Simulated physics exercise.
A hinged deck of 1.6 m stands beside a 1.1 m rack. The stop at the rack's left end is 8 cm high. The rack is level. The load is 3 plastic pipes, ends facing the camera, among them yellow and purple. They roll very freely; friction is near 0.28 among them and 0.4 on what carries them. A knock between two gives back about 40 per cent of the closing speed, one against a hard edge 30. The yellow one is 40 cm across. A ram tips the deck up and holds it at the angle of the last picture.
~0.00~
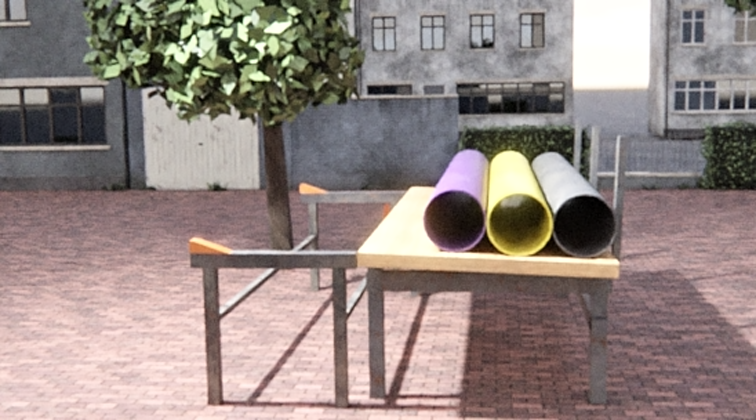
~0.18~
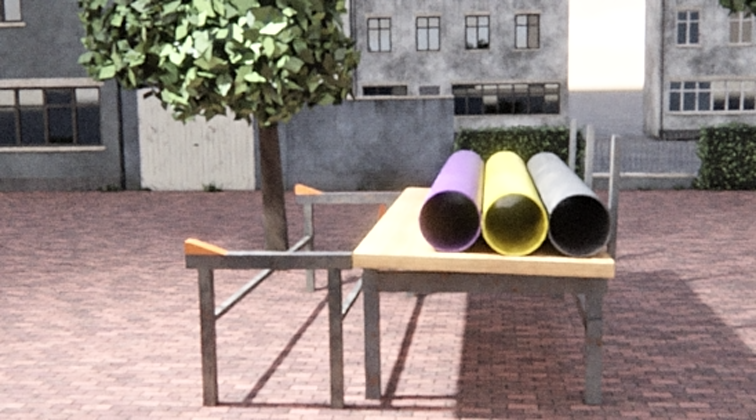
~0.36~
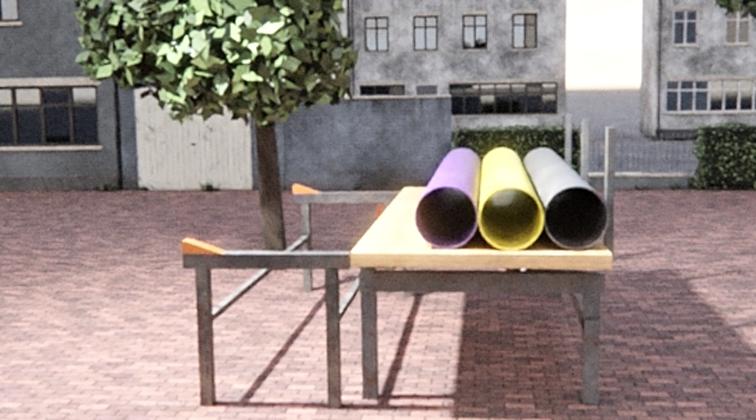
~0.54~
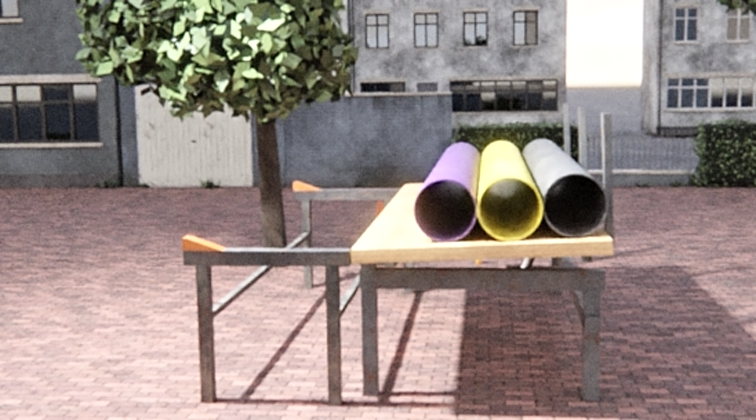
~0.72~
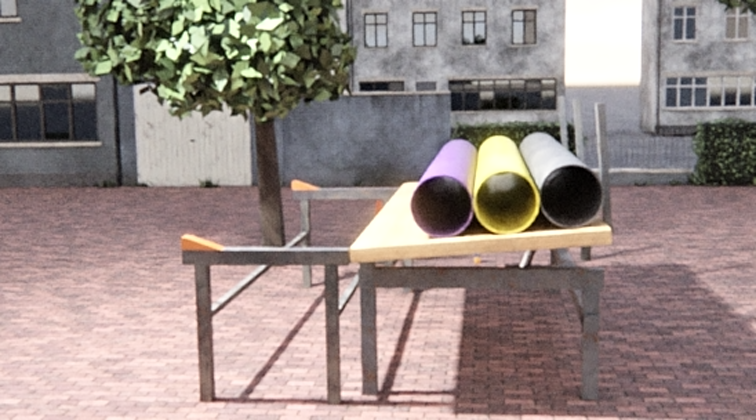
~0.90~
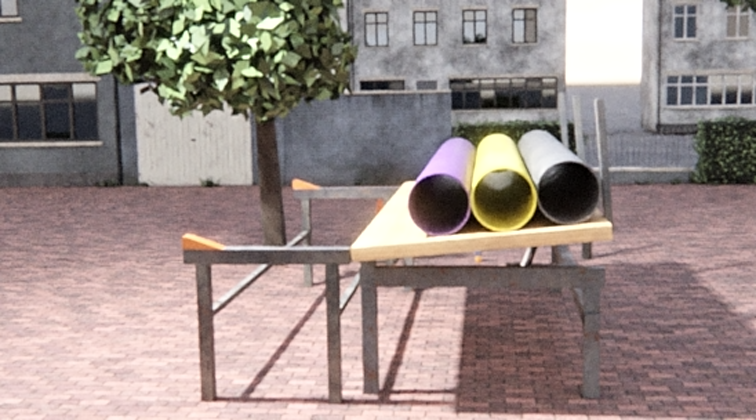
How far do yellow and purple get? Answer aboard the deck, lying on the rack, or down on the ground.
The yellow pipe comes to rest lying on the rack, the purple comes to rest down on the ground.
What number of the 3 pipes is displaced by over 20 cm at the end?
In all, 3.
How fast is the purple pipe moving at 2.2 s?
Roughly 0.6 m/s.
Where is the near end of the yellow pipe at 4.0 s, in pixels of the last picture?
Around (229, 218).
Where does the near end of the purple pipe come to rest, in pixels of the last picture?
Around (26, 370).
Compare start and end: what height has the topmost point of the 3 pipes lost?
About 0 cm.
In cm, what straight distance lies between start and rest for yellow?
Moved: Yellow 150.
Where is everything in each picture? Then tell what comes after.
In the first picture, yellow (519, 224), purple (454, 221); deck tilted 2° back; stop top at (191, 242).
In the second picture, yellow (515, 224), purple (450, 222); deck tilted 2° back.
In the third picture, yellow (511, 218), purple (446, 218); deck level.
In the fourth picture, yellow (510, 209), purple (445, 211); deck tilted 2° to the rack.
In the fifth picture, yellow (506, 202), purple (442, 207); deck tilted 4° to the rack.
In the sixth picture, yellow (504, 199), purple (439, 205); deck tilted 5° to the rack.
By 2.2 s, yellow is on the deck, 45 cm from the hinge, rolling left; purple is on the deck, 5 cm from the hinge, rolling left; 0 lost over the end.
By 4.0 s, yellow is on the rack, 30 cm from the rack's far end, rolling left; purple is over the stop and falling; 1 lost over the end.
Finally (6.8 s), yellow is on the rack, 60 cm from the rack's far end; purple is over the stop, on the ground; 1 lost over the end.
